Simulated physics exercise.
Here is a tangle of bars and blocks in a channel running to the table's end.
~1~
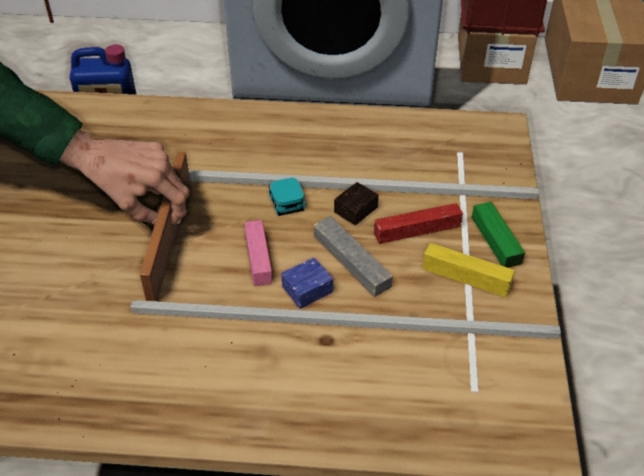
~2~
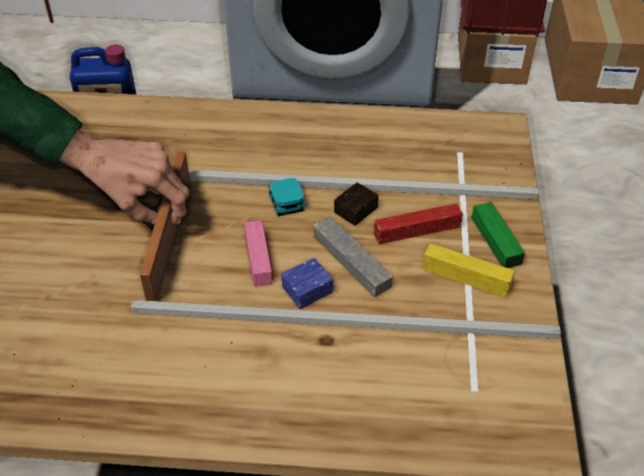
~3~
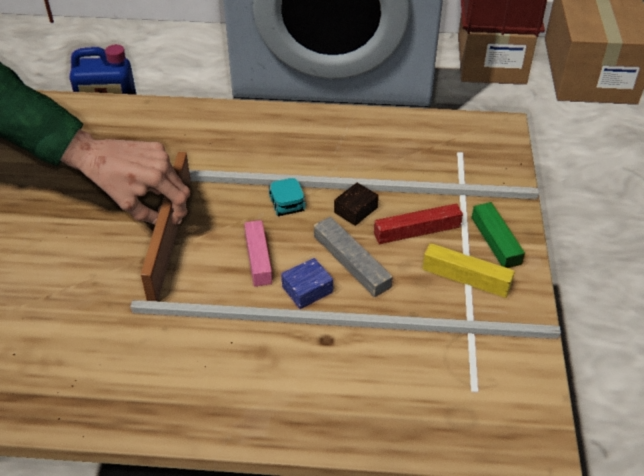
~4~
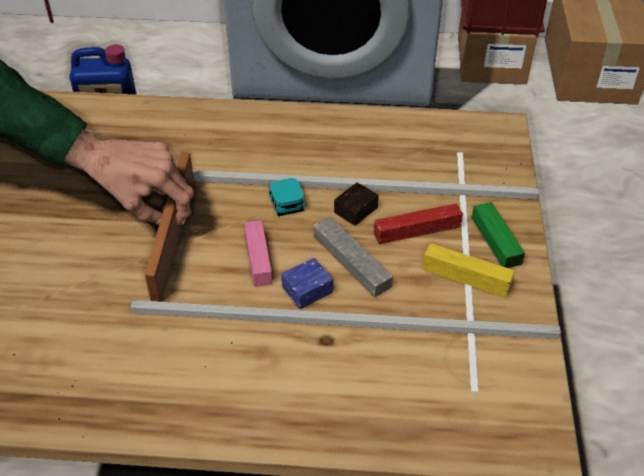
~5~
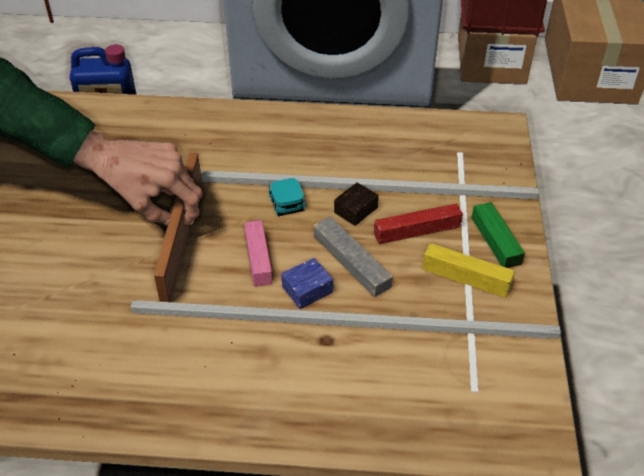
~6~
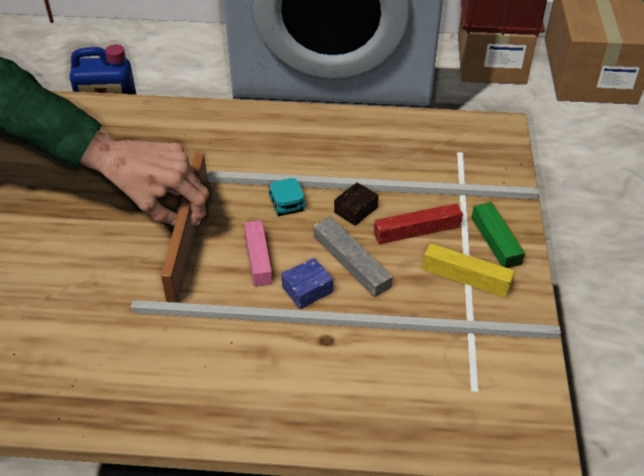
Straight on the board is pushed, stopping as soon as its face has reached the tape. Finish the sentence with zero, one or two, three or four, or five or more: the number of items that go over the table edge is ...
The number of items that go over the table edge is one or two.
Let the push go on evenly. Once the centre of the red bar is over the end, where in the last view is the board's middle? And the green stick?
Estimated middle: (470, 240), and (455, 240) for the other.
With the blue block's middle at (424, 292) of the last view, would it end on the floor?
Result: The blue block remains aboard.
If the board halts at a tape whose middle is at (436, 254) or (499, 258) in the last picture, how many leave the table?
On the floor, 0 then 3.
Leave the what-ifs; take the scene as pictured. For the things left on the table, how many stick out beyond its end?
The total here is 1.
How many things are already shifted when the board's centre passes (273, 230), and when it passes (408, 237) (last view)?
By the first moment it's 3, by the second it's 8.
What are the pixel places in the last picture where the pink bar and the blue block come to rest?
Final positions - pink bar around (477, 266), blue block around (508, 303).
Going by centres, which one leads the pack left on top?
It's the red bar that is foremost.
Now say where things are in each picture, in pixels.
Green stick (498, 235); yellow bar (468, 270); red bar (418, 223); board (167, 224); tape (466, 256), in the first frame.
Yellow bar (468, 270); turquoise case (287, 197), in the second frame.
Red bar (418, 224); pink bar (258, 253), in the third frame.
Green stick (498, 235); board (172, 224), in the fourth frame.
Yellow bar (468, 270); blue block (307, 283), in the fifth frame.
Green stick (498, 235); yellow bar (468, 270); red bar (418, 224); board (186, 225); tape (466, 256), in the sixth frame.
Soon after, none off yet; green stick at rest near (498, 235); yellow bar at rest near (468, 270); red bar at rest near (418, 224).
In the end, the number that fall off is one or two; gone, green stick.
